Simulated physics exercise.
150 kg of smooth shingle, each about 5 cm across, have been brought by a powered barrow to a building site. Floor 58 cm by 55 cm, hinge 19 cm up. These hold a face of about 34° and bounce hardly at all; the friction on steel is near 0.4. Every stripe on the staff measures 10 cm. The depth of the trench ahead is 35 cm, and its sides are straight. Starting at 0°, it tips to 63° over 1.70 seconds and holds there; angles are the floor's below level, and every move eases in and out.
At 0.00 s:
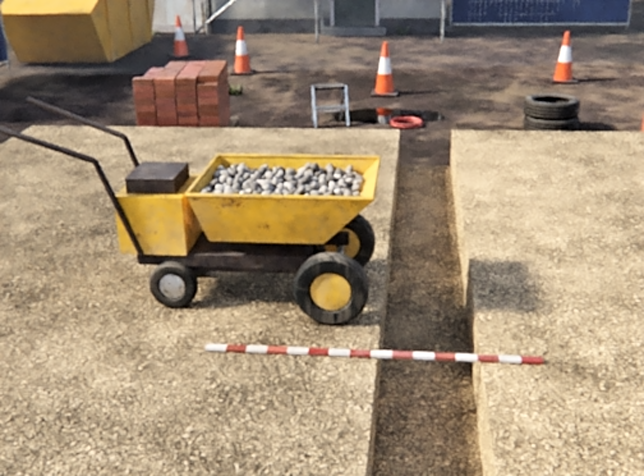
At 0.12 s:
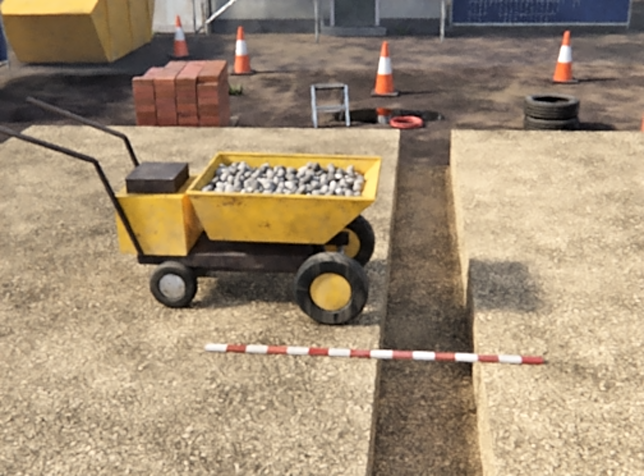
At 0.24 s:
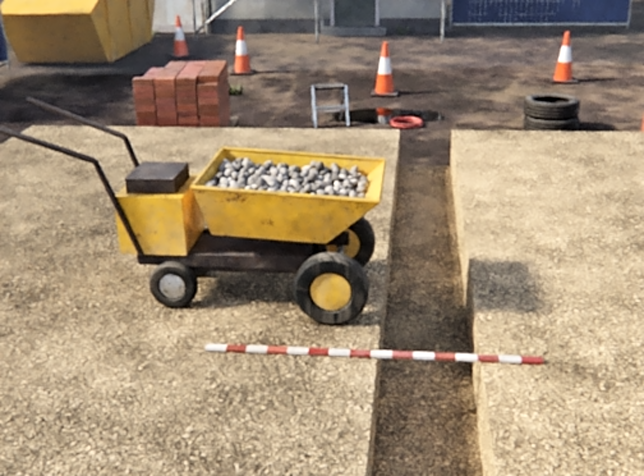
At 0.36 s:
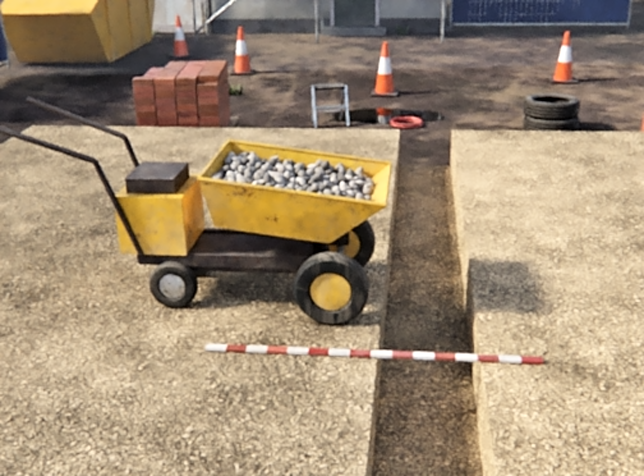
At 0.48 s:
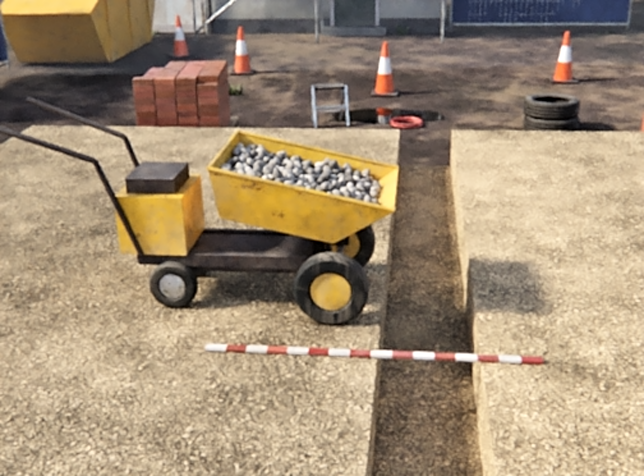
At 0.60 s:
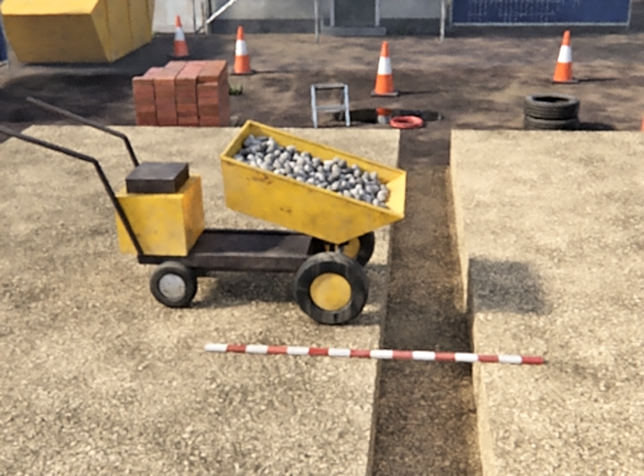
A yellow powered barrow heaped with grey stones stands on pale, gravelly ground at a building site, seen from slightly above by a still camera. Right of it runs a straight, dark trench with a red-and-white striped staff lying across it, while red bricks, orange cones and black tyres sit behind. The tray starts level, then its left end gradually rises, tilting it down towards the right.
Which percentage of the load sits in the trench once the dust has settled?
Near 53 per cent.
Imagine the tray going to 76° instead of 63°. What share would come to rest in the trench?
Some 60% would finish there.
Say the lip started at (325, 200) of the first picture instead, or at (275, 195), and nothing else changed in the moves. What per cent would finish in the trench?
From the first spot near 100, from the second near 90 per cent.
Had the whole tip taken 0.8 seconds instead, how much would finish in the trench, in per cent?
It would be near 40 per cent.
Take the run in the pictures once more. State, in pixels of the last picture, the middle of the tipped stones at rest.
The stones end up centred near (468, 335).
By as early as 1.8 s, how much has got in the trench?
Roughly 25% by that time.
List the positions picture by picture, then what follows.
In the first frame, the tray is at 0°, its lip at (373, 199); the top of the load is at (295, 174).
In the second frame, the tray is at 1°, its lip at (375, 200); the top of the load is at (272, 173); the stones move at 0.1 m/s on average.
In the third frame, the tray is at 3°, its lip at (379, 202); the top of the load is at (239, 168); the stones move at 0.2 m/s on average.
The fourth frame shows lip at (386, 205), floor tilted 7°, highest stones at (239, 160); the stones move at 0.3 m/s on average.
In the fifth frame, the tray is at 12°, its lip at (394, 210); the top of the load is at (246, 153); the stones move at 0.4 m/s on average.
In the sixth frame, the tray is at 18°, its lip at (403, 217); the top of the load is at (256, 145); the stones move at 0.4 m/s on average.
After 1.3 s the floor is at 53°; 99 % in the tray, 1 % in the trench; the foremost stones are at (453, 270).
After 1.8 s the floor is at 63°; 39 % in the tray, 26 % in the trench, 35 % past the trench; the foremost stones are at (575, 297).
After 2.2 s the floor is at 63°; 14 % in the tray, 38 % in the trench, 48 % past the trench; the foremost stones are at (631, 288).
After 4.1 s the floor is at 63°; 0 % in the tray, 53 % in the trench, 47 % past the trench; the foremost stones are past the picture's edge.
